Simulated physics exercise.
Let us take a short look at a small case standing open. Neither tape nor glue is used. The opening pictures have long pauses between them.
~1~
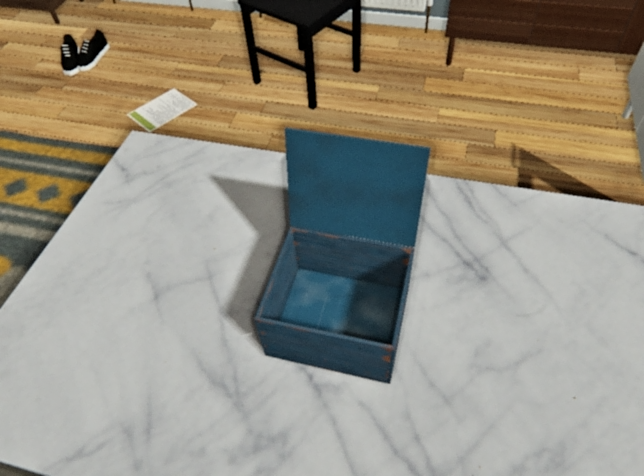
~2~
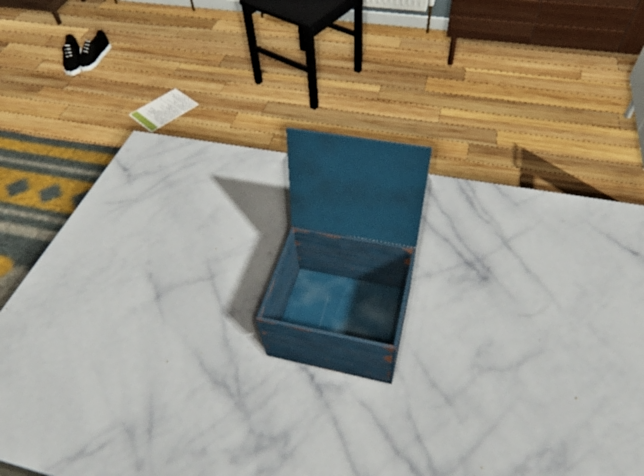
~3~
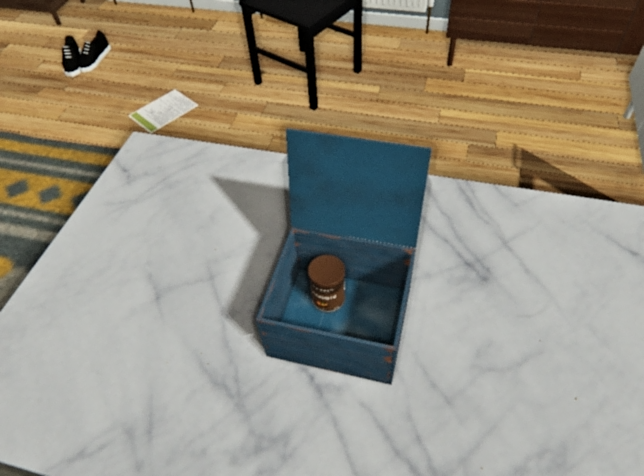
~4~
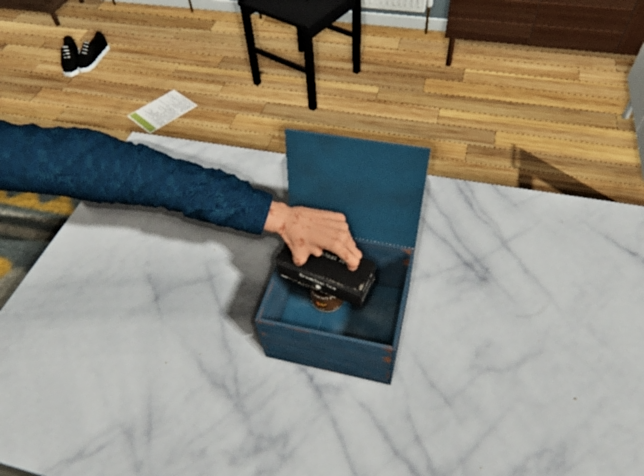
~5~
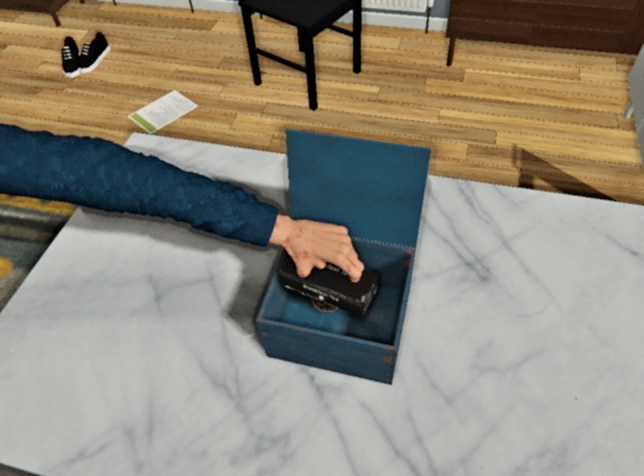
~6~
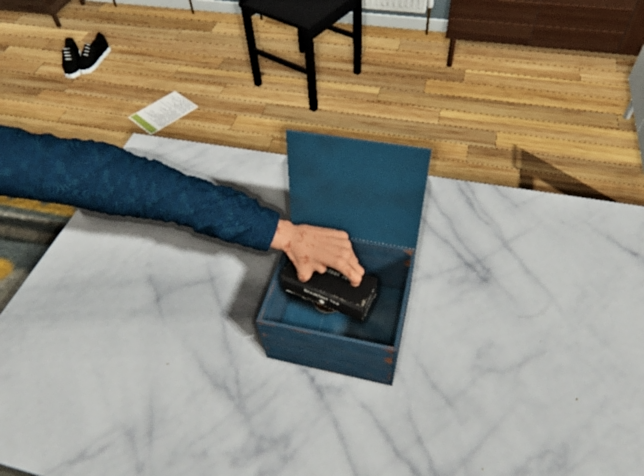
The clip opens on an empty blue box with its lid raised on a white marble table. A small brown tin then appears inside, and a hand in a dark blue sleeve reaches in from the left, lowering a black case slightly into the box over the tin.
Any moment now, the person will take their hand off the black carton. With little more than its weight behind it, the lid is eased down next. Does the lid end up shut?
Yes.
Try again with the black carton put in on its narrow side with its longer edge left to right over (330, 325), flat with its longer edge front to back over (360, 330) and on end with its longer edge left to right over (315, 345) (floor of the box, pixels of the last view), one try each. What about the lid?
The lid goes all the way down the first time, goes all the way down the second time and stays partly open the third time.
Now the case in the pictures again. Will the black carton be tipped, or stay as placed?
Looking at the last picture, the black carton sits at an angle.
Then, 0.30 s after the last picture, black carton on its side near (320, 325).
Then, 1.40 s after the last picture, lid 73° above the rim; black carton on its side near (324, 327).
Then, 1.70 s after the last picture, lid 41° above the rim; black carton on its side near (324, 327).
Then, 1.90 s after the last picture, lid 10° above the rim; black carton on its side near (324, 327).
At rest, lid shut; tipped over in the box, black carton; brown tin in place. Seen from the same camera at the end, black carton near (324, 327).
